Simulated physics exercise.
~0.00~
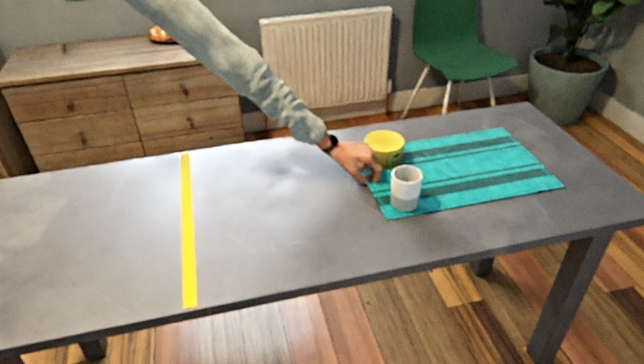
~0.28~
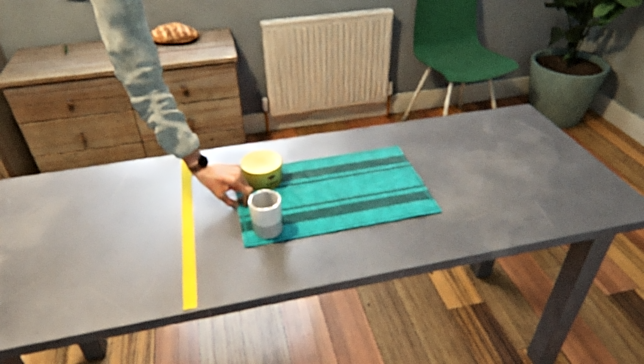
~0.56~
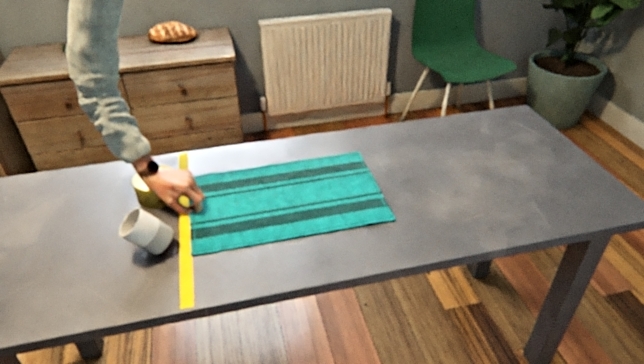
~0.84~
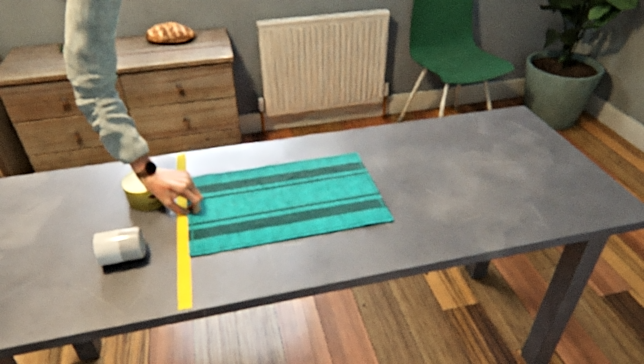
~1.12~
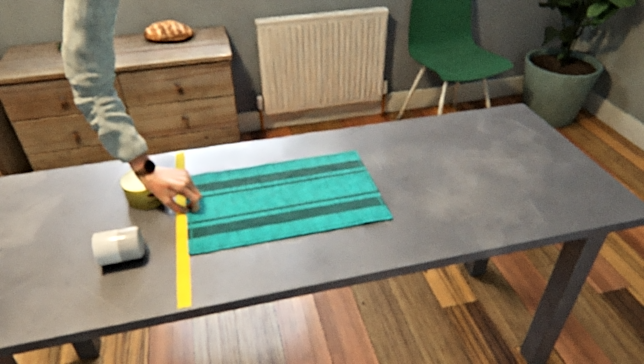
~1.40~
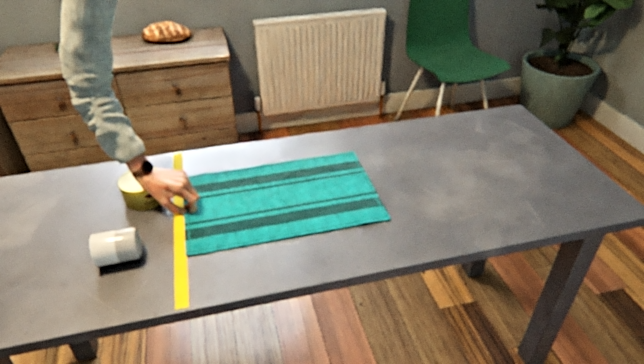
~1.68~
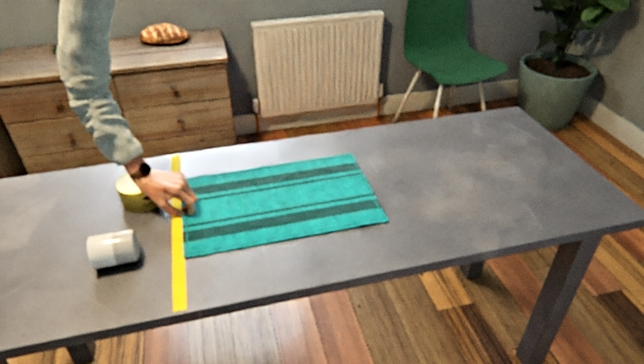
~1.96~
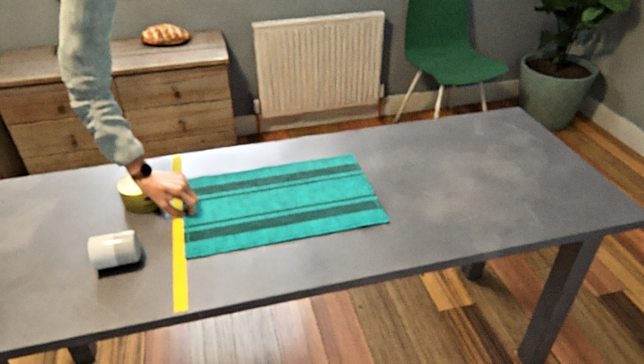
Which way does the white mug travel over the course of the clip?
The white mug travels to the left, first riding on the cloth and then sliding off its front edge past the yellow tape.
